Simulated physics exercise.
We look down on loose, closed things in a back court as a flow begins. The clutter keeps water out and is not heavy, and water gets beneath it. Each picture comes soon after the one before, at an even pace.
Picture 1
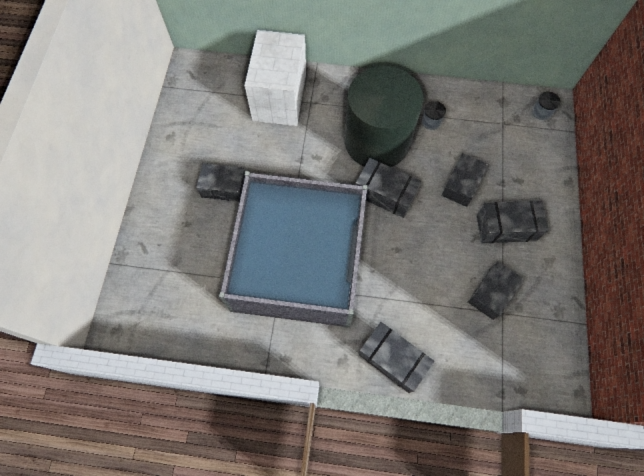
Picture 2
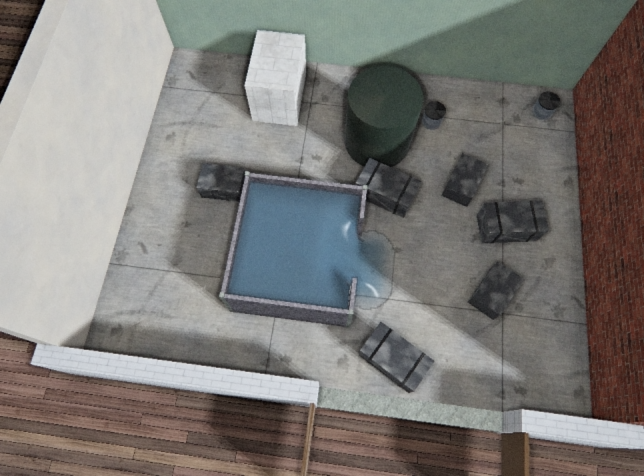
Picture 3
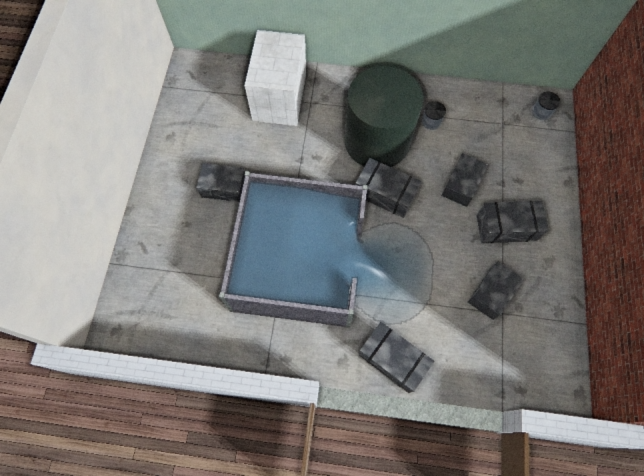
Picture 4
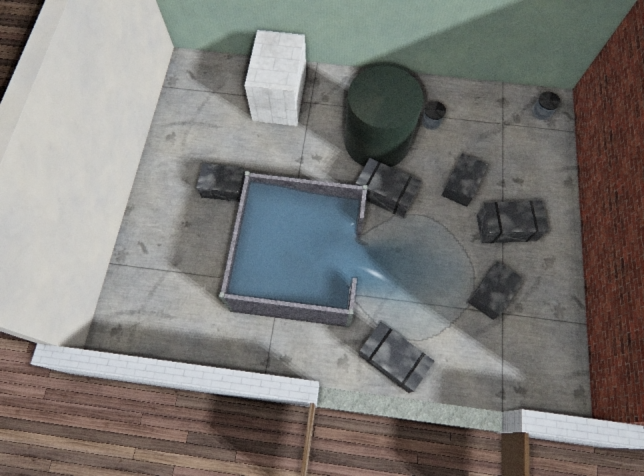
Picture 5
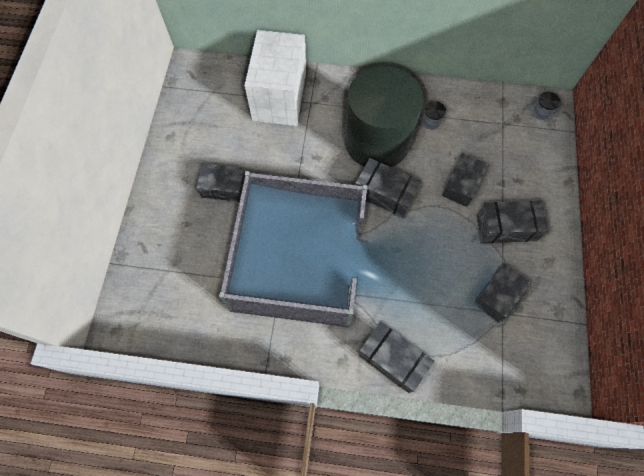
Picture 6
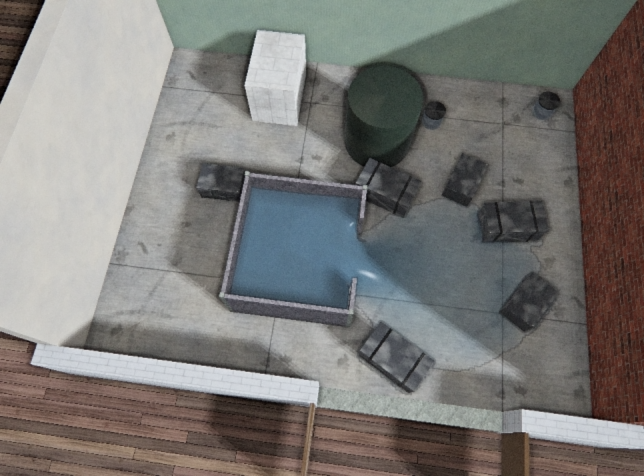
Water pours from a gap in the square tank's right side and shifts one dark crate.
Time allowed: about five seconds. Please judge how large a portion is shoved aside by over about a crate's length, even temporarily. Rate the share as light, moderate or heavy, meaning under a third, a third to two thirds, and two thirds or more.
Moderate.
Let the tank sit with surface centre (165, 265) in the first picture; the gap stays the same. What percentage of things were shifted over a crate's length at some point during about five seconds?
I make it 80 per cent.
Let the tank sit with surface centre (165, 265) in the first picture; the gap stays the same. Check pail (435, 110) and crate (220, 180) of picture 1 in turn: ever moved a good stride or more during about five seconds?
In order: Distance not reached, distance not reached.
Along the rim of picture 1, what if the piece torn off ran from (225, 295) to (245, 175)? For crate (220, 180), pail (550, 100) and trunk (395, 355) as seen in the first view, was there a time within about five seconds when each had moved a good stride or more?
In turn: Cleared that distance, stayed short, cleared that distance.
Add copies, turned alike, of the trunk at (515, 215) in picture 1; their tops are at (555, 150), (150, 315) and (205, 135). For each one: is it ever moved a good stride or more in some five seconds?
Copy by copy, in order: Relocated, largely stays, largely stays.
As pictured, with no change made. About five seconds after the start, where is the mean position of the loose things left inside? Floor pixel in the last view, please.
Around pixel (403, 183).
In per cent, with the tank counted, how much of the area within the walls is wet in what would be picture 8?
Estimate: Near 30 %.
A moment on, 1 of 8 are well off their spots; 0 afloat.
Next, 3 of 8 are well off their spots; 1 afloat.
Later, 4 of 8 are well off their spots; 3 afloat.
In the end, 4 of 8 are well off their spots, and 4 have been at some point; 2 afloat.
